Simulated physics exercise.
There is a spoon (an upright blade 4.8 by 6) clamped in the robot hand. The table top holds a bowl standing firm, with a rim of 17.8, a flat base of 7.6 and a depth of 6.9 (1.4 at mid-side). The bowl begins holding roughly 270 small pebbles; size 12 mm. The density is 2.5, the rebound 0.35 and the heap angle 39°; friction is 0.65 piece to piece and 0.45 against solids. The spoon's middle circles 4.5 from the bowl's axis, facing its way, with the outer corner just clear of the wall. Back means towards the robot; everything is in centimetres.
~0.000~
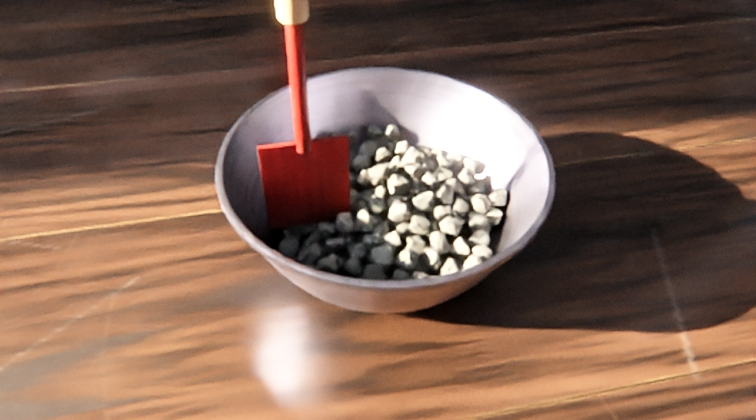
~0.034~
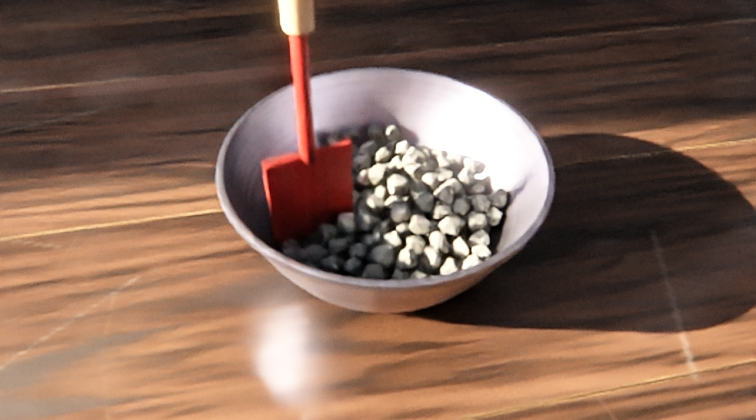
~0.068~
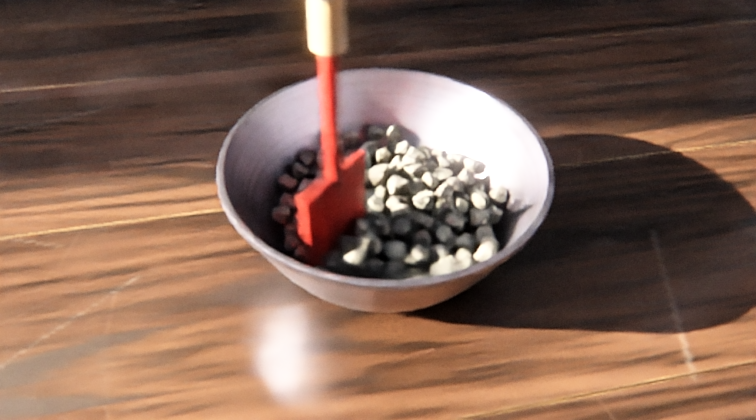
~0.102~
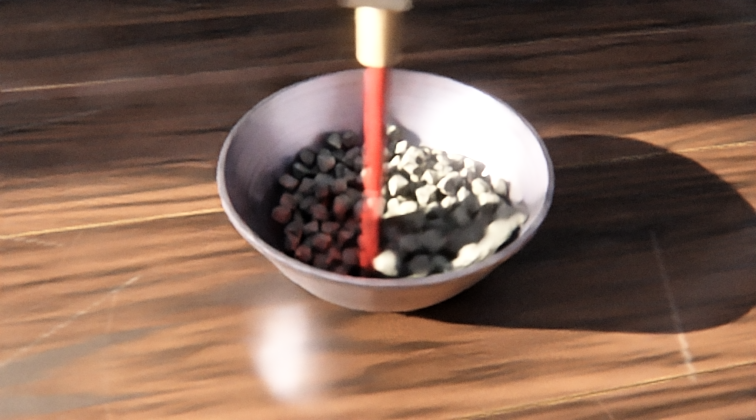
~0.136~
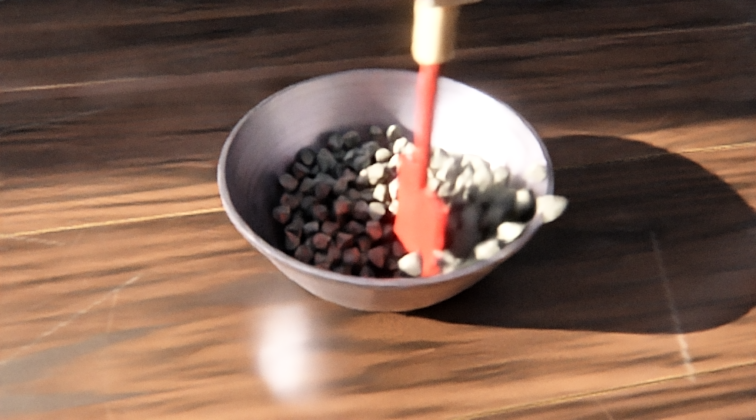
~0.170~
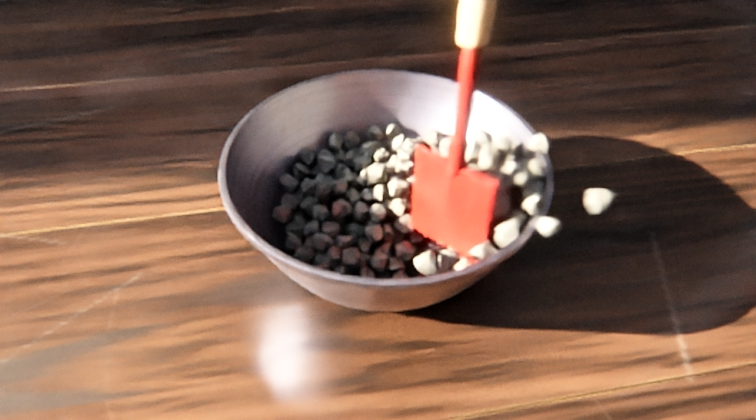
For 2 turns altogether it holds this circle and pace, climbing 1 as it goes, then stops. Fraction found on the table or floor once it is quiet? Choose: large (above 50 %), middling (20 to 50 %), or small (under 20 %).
Middling.
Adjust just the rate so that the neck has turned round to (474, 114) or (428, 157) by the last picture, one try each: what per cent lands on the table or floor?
About 40 and 30 %.
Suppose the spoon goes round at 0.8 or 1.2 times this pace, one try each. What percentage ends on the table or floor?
First try close to 30, second close to 40, in per cent.
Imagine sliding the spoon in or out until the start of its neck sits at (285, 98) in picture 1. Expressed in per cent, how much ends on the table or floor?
About 0 percent ends up on the table or floor.
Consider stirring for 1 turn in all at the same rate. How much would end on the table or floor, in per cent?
Close to 20 in a hundred.
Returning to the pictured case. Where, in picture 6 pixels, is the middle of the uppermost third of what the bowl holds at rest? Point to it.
The centre is near pixel (356, 227).
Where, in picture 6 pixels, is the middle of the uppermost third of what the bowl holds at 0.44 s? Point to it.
Look near (290, 214) for its middle.
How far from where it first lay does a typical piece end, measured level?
Around 7 centimetres.
After 0.44 s, 359° round, highest piece 9 above the table; 222 in the bowl, 26 on the table or floor, 23 in flight or on the tool.
After 0.70 s, 228° round, highest piece 8 above the table; 204 in the bowl, 63 on the table or floor, 4 in flight or on the tool.
After 1.03 s, 0° round, highest piece 5 above the table; 200 in the bowl, 71 on the table or floor.
After 1.73 s, 0° round, highest piece 5 above the table; 200 in the bowl, 71 on the table or floor.
In the end, 200 in the bowl, 71 on the table or floor. That is 26 % on the table or floor.
